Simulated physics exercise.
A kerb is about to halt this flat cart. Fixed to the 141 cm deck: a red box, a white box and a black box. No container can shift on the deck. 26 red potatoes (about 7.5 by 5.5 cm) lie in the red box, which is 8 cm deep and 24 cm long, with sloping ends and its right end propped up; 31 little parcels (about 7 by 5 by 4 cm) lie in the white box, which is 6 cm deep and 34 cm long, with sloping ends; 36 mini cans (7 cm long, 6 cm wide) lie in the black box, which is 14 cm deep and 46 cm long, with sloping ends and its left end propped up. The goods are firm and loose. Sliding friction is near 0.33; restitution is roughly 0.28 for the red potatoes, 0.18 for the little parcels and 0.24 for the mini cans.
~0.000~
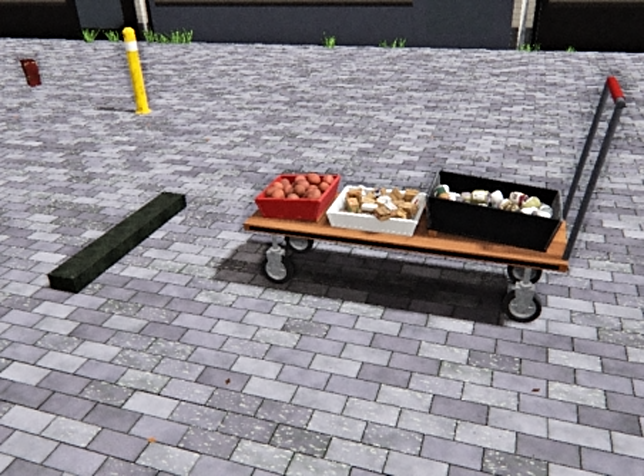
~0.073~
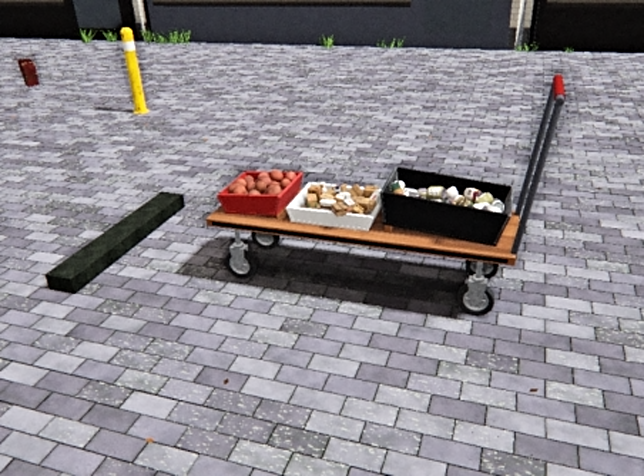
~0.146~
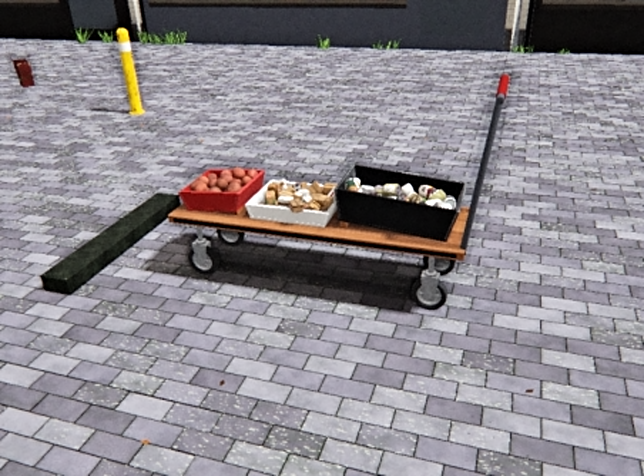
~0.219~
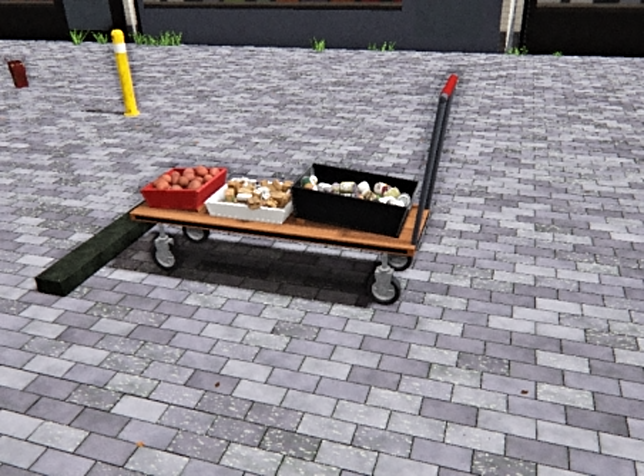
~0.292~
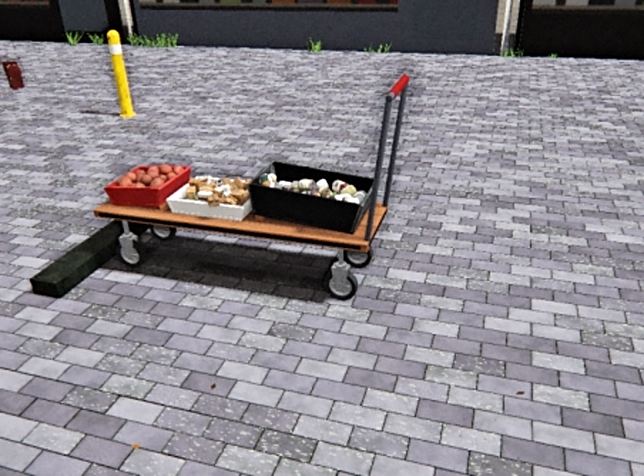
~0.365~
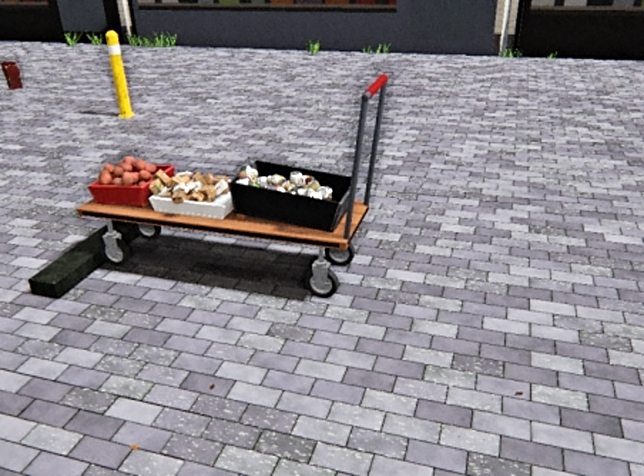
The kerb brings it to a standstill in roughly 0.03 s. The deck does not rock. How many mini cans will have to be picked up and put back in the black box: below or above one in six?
The black box loses under a sixth of its mini cans.
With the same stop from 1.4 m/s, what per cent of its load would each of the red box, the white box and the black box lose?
In that case red box 0, white box 0, black box 0 per cent.
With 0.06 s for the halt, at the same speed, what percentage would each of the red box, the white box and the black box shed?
Then red box 30, white box 10, black box 0 per cent.
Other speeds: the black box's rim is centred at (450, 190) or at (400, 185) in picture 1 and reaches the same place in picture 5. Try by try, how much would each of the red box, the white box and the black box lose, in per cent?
Red box 20 then 0, white box 0 then 0, black box 0 then 0 per cent.
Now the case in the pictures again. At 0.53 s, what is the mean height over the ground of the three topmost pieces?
Some 64 cm up.
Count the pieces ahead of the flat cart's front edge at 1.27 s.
About 8.
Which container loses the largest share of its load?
The red box.
After 0.41 s, red box 26 in, 0 out, white box 29 in, 2 out and black box 36 in, 0 out.
After 0.53 s, red box 20 in, 6 out, white box 27 in, 4 out and black box 36 in, 0 out.
After 0.76 s, red box 18 in, 8 out, white box 25 in, 6 out and black box 34 in, 2 out.
When it is over (at 1.27 s), red box 18 in, 8 out, white box 25 in, 6 out and black box 34 in, 2 out. Asked share, 2 of 36, 6 per cent.
